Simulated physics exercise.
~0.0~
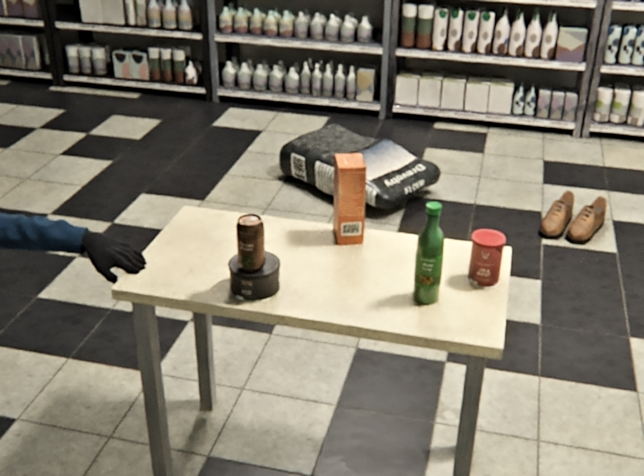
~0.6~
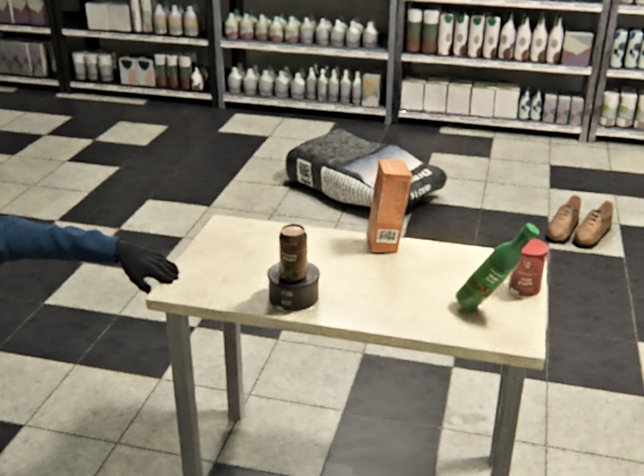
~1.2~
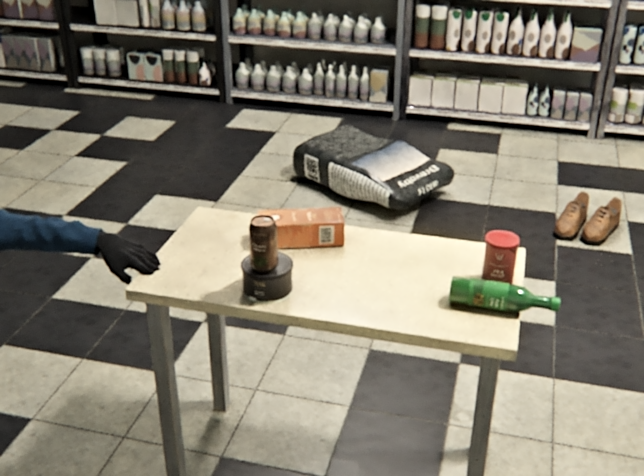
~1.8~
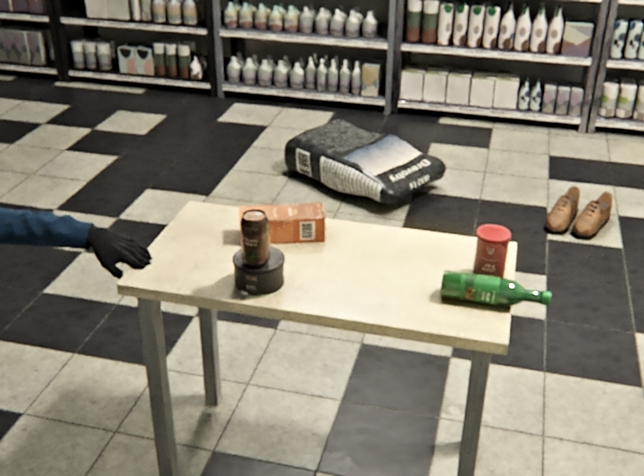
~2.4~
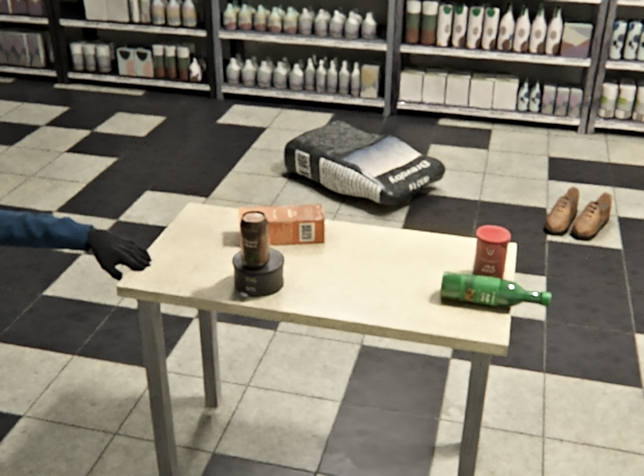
The video shows a gloved hand beside a small table holding five items as the table shifts right, then back left. The green bottle and orange carton tip onto their sides and stay lying there, while the brown can, black tub and red tin remain upright.
